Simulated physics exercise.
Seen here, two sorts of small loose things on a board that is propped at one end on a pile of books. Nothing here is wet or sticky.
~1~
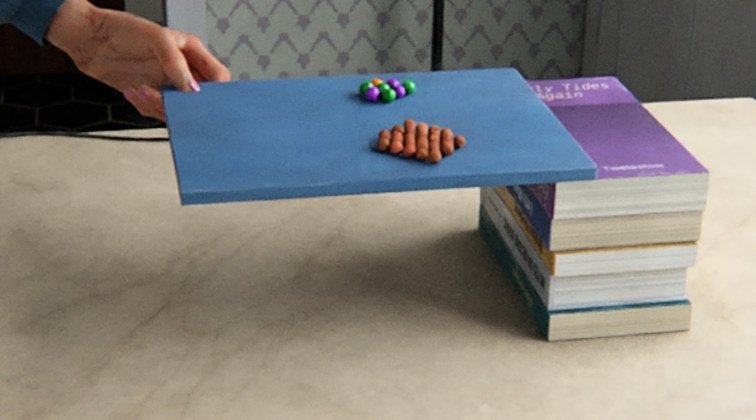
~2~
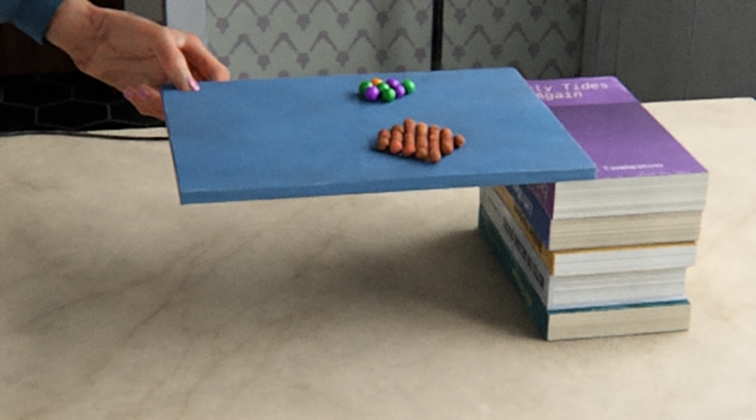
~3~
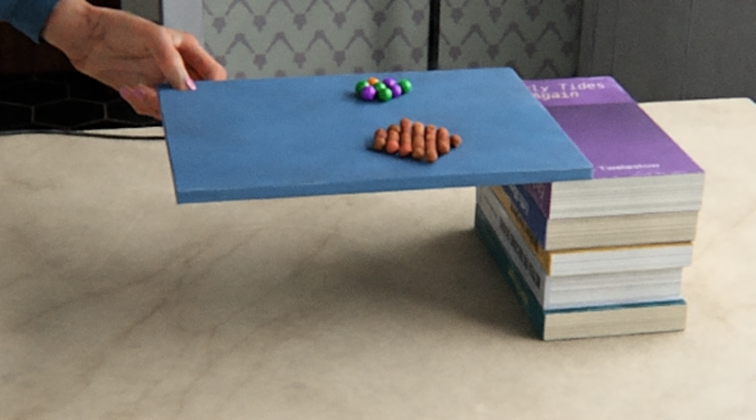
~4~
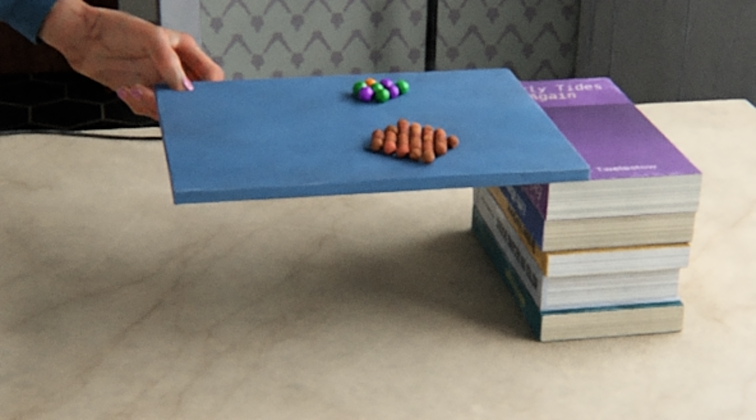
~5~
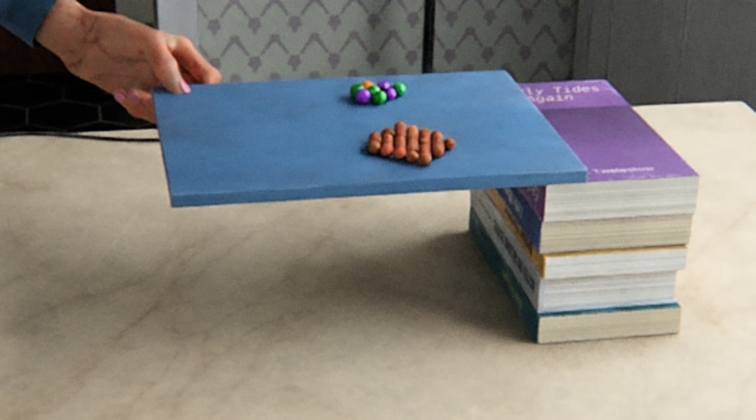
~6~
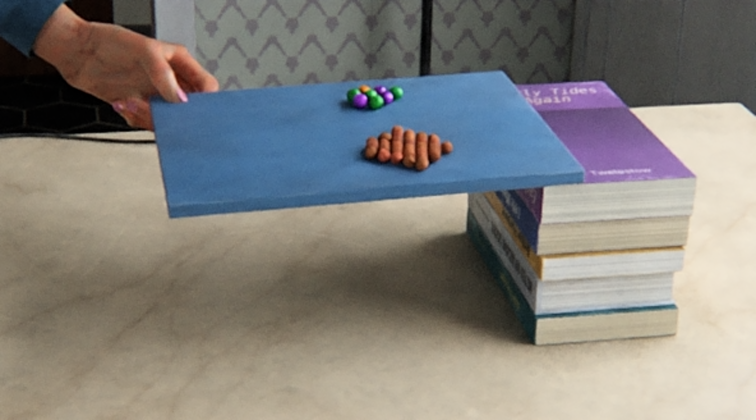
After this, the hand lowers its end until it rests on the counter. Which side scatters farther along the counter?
Farther out at the end: The back one.
Then, 0.54 s later than the last frame, board sloping at 18°; front lot every one still on the board; back lot every one still on the board.
Then, 1.01 s later than the last frame, board resting at 29°; front lot mostly at the foot of the board; back lot mostly less than half a board's length out.
Then, 1.41 s later than the last frame, board resting at 29°; front lot mostly less than half a board's length out; back lot mostly up to a board's length out.
When it is over, board resting at 29°; front lot mostly less than half a board's length out; back lot mostly one to two board lengths out, roughly a third gone off the counter; the back lot has gone farther.
